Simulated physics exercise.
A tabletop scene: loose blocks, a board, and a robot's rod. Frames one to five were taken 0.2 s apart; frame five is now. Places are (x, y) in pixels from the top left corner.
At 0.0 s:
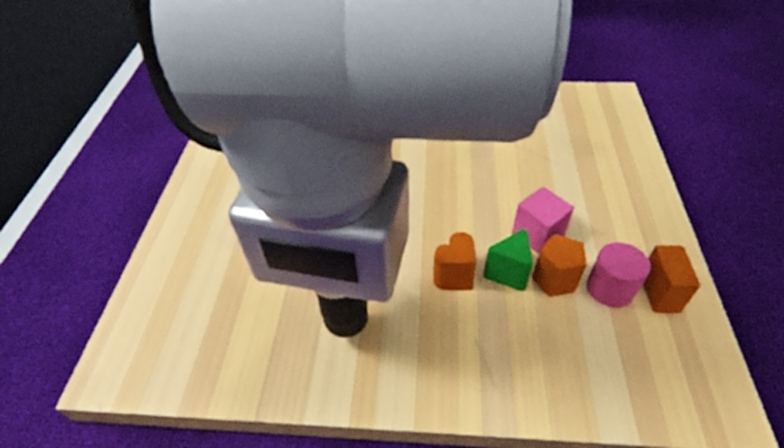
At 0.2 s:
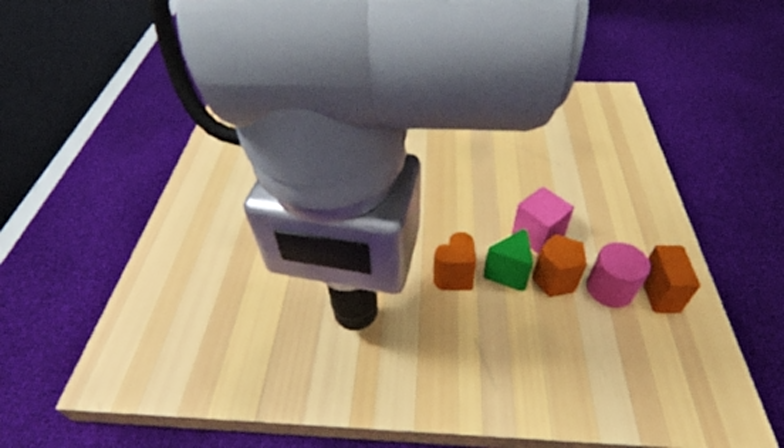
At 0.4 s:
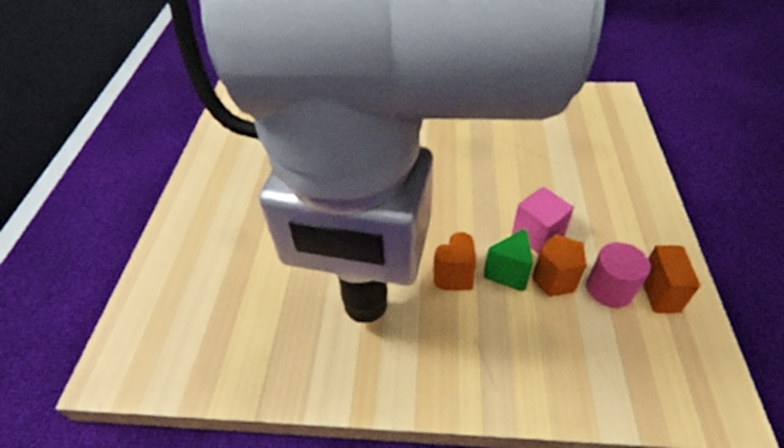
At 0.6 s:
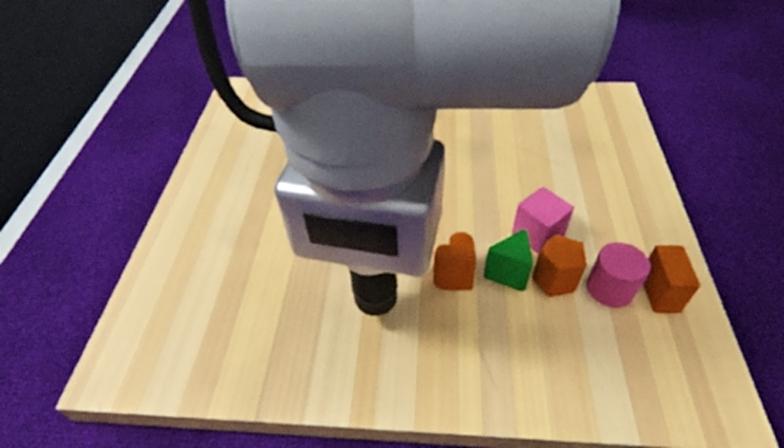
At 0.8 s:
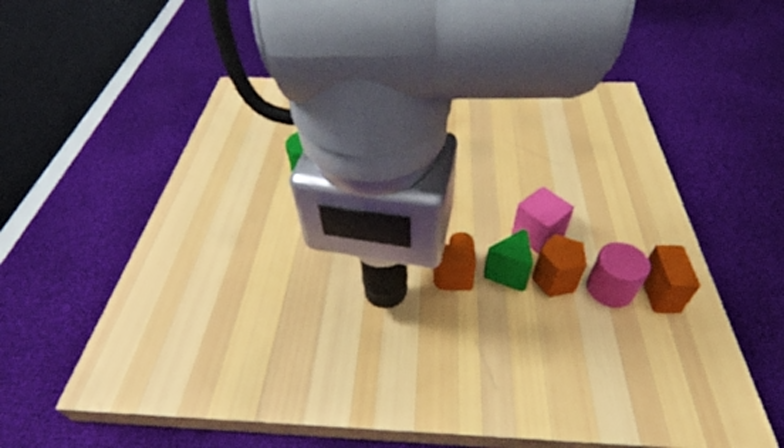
On a light wooden board over purple cloth, a white robot arm moves its dark rod slightly right and away from the viewer toward a still group of orange, green and pink blocks, gradually uncovering another green piece behind it.
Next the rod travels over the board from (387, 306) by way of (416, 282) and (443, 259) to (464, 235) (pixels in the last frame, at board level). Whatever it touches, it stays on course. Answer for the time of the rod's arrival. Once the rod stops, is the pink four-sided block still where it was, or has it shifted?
That block remains where it is.
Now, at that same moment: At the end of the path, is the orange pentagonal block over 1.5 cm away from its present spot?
I'd say no.
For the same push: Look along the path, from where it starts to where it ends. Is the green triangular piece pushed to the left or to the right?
Facing from start to end, it shifts right.
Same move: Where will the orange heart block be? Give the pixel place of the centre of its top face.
So, by the moment the path ends, you'll find the top centre of the orange heart block at (495, 236).
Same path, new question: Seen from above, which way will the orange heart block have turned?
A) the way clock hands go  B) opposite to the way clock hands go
Answer: A.
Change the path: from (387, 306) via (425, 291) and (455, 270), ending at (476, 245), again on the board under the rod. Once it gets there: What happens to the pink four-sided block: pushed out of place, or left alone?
The pink four-sided block will be pushed away from where it stands.
On the path given first. One third of the way, rod at (417, 266); orange heart block at (462, 247).
Two thirds of the way, rod at (444, 244); orange heart block at (489, 242), turned 55° clockwise; green triangular piece at (528, 249), turned 15° anticlockwise; orange pentagonal block at (570, 251).
At the end, rod at (465, 220); orange heart block at (495, 236), turned 95° clockwise; green triangular piece at (531, 252), turned 25° anticlockwise; pink four-sided block unmoved; orange pentagonal block at (572, 251).
